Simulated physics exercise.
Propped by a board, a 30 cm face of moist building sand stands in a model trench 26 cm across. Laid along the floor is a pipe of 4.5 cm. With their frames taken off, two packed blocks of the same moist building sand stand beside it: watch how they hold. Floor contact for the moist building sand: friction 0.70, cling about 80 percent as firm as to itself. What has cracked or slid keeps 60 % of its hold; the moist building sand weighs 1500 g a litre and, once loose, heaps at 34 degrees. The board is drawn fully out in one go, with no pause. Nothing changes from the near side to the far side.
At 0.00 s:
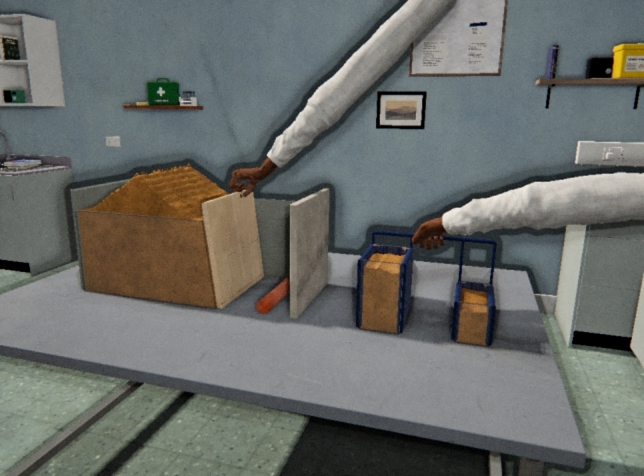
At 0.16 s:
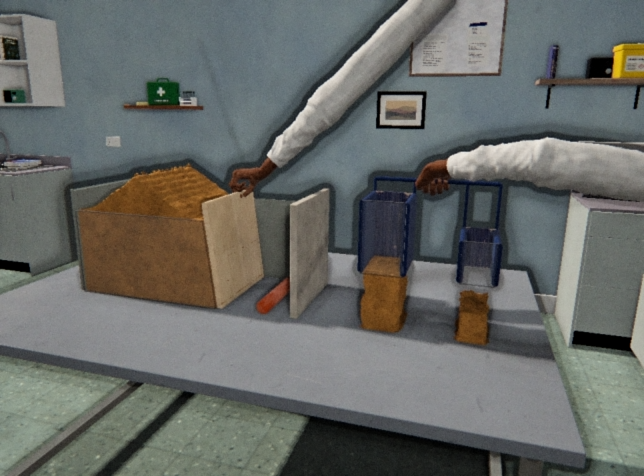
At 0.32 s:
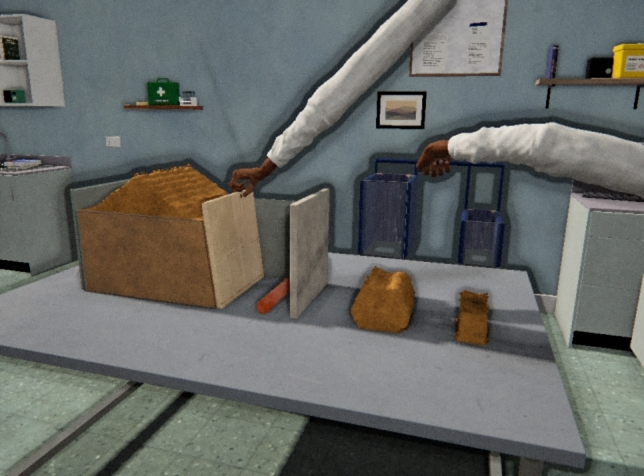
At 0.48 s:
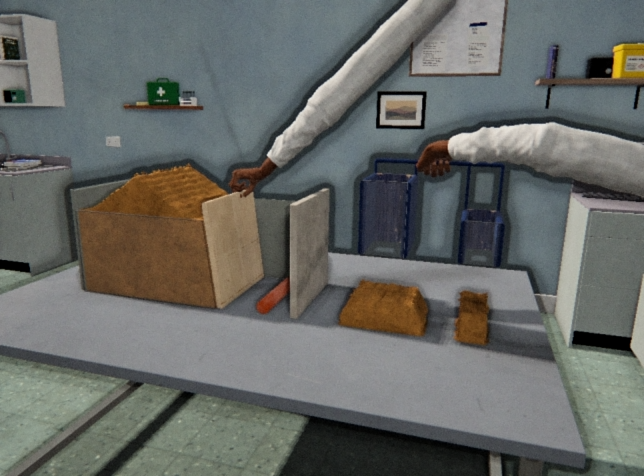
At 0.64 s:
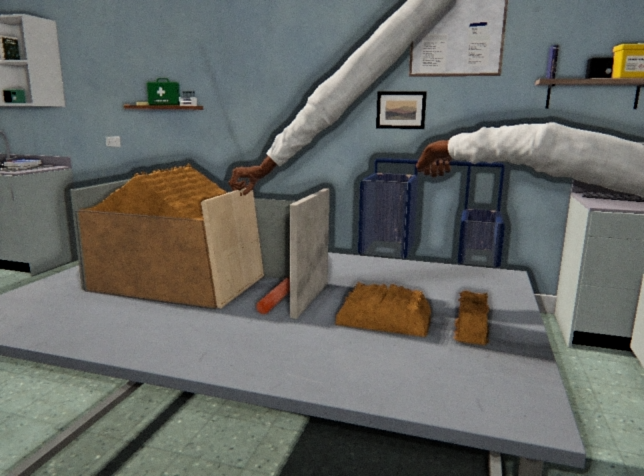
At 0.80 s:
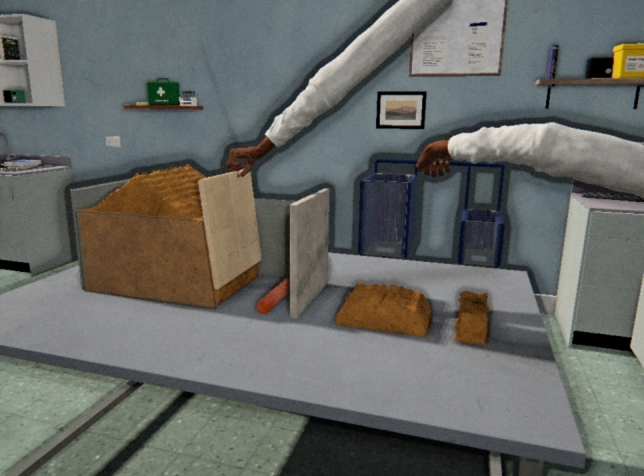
Two blue open moulds stand around blocks of orange-brown sand on a grey table in a blue-walled laboratory, seen from the front and slightly above. To the left, a pale board fronts a heaped bank of sand, with a red pipe and an upright grey panel beside it. A white-sleeved arm lifts the moulds, the larger block slumps into a low mound while the smaller stays upright, and another hand raises the board slightly.
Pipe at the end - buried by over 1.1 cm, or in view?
Buried.
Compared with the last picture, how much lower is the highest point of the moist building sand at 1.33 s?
I'd say near 2.5 centimetres.
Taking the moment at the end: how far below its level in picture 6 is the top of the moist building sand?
About 7.5 cm.
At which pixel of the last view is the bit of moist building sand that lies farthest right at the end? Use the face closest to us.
Near (268, 296).
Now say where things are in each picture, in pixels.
Top of the board at (203, 220), not yet moved; highest point of the moist building sand at (139, 179); test blocks 20 cm, 9.9 cm high (left to right), in the first picture.
Top of the board at (203, 220), not yet moved; highest point of the moist building sand at (139, 179); test blocks 19 cm, 9.8 cm high (left to right), in the second picture.
Top of the board at (203, 220), not yet moved; highest point of the moist building sand at (139, 179); test blocks 14 cm, 9.8 cm high (left to right), in the third picture.
Top of the board at (203, 220), not yet moved; highest point of the moist building sand at (139, 179); test blocks 9.5 cm, 9.8 cm high (left to right), in the fourth picture.
Top of the board at (203, 218), moved 6 mm; highest point of the moist building sand at (139, 179); test blocks 9.2 cm, 9.8 cm high (left to right), in the fifth picture.
Top of the board at (200, 197), moved 7.3 cm; highest point of the moist building sand at (139, 179); test blocks 9.2 cm, 9.8 cm high (left to right), in the sixth picture.
By 1.05 s, the face still stands and nothing lies on the pipe.
By 1.33 s, the fallen stuff reaches 8 % of the way across and nothing lies on the pipe.
By 1.62 s, the fallen stuff reaches 54 % of the way across and nothing lies on the pipe.
By 1.91 s, the fallen stuff reaches 66 % of the way across and 4.1 cm lies on the pipe.
By 2.30 s, at the end, the fallen stuff reaches 71 % of the way across and 3.8 cm lies on the pipe.
